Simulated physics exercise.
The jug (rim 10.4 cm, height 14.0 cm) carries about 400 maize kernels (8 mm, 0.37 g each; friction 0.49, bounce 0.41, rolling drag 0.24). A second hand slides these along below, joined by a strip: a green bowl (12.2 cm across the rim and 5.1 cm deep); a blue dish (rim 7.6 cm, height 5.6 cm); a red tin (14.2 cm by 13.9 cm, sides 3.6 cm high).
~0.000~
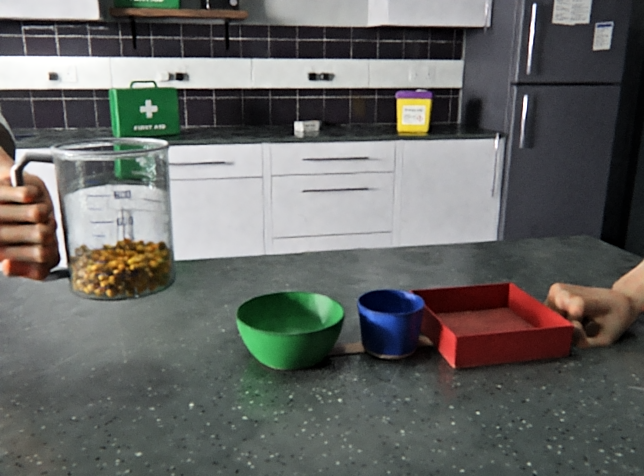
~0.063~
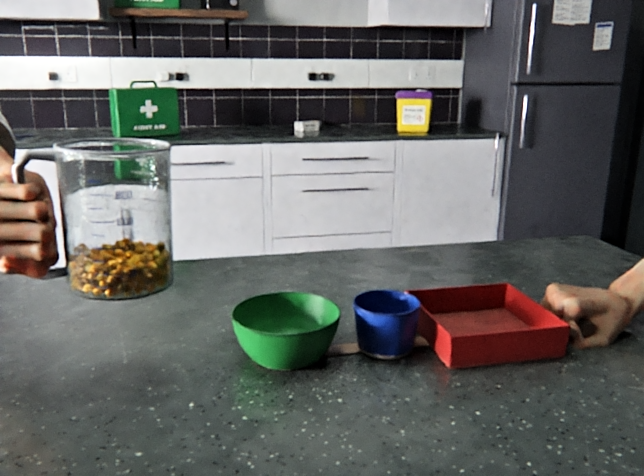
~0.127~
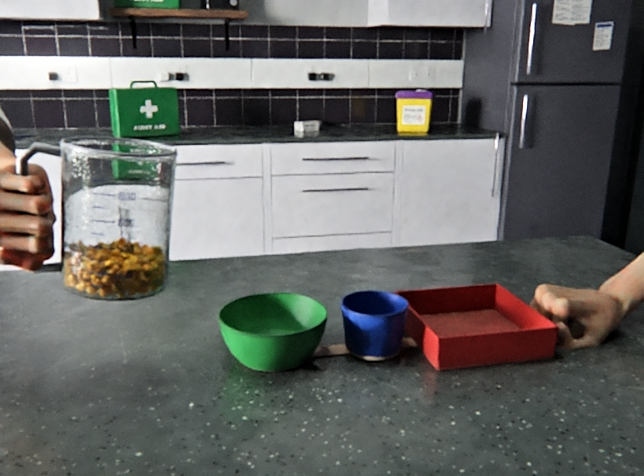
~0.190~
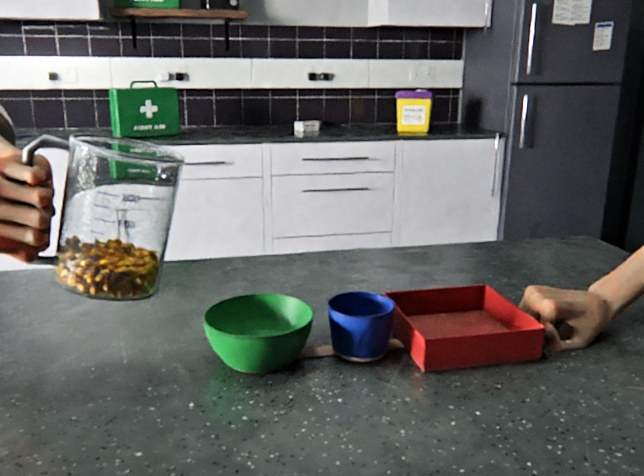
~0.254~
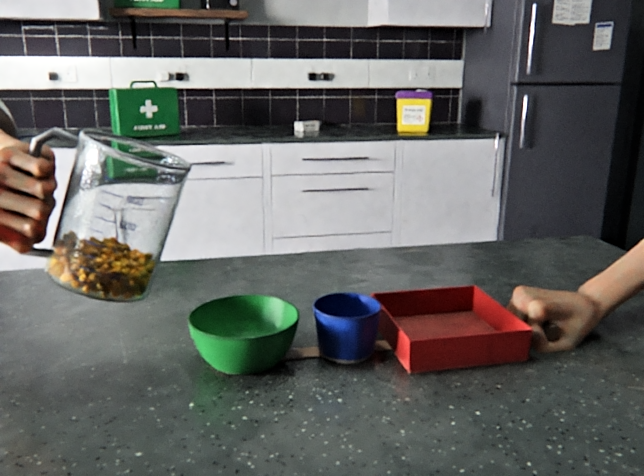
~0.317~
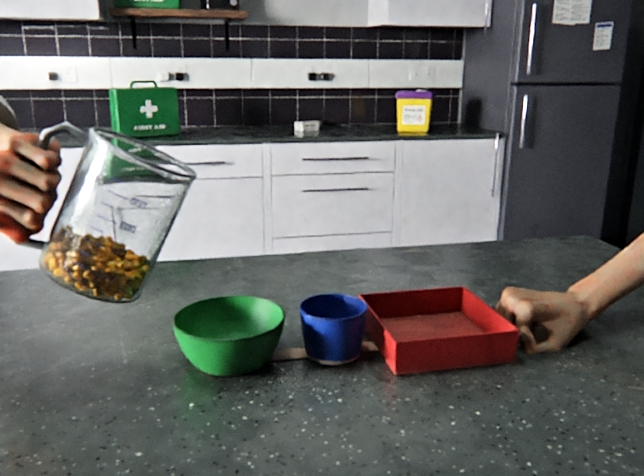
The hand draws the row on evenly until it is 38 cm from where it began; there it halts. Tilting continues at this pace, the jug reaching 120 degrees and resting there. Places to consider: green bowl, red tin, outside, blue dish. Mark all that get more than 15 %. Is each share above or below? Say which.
Shares - green bowl: Below, red tin: Above, outside: Below, blue dish: Below.
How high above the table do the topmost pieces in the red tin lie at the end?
I'd say somewhere near 4.5 centimetres up.
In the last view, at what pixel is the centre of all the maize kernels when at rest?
The centre ends up at about (204, 353) in the last view.
After 0.80 s, tilt 76 degrees; jug 100 %; middle of all pieces on or above the table near (72, 239).
Then, at 1.20 s, tilt 117 degrees; jug 100 %; middle of all pieces on or above the table near (90, 236).
After 1.57 s, tilt 120 degrees; jug 25 %, red tin 65 %, in the air 5 %; middle of all pieces on or above the table near (184, 323).
Then, at 1.92 s, tilt 120 degrees; red tin 100 %; middle of all pieces on or above the table near (200, 352).
In the end, at 2.4 s, jug 0 %, outside 0 %, blue dish 0 %, red tin 100 %, green bowl 0 %.
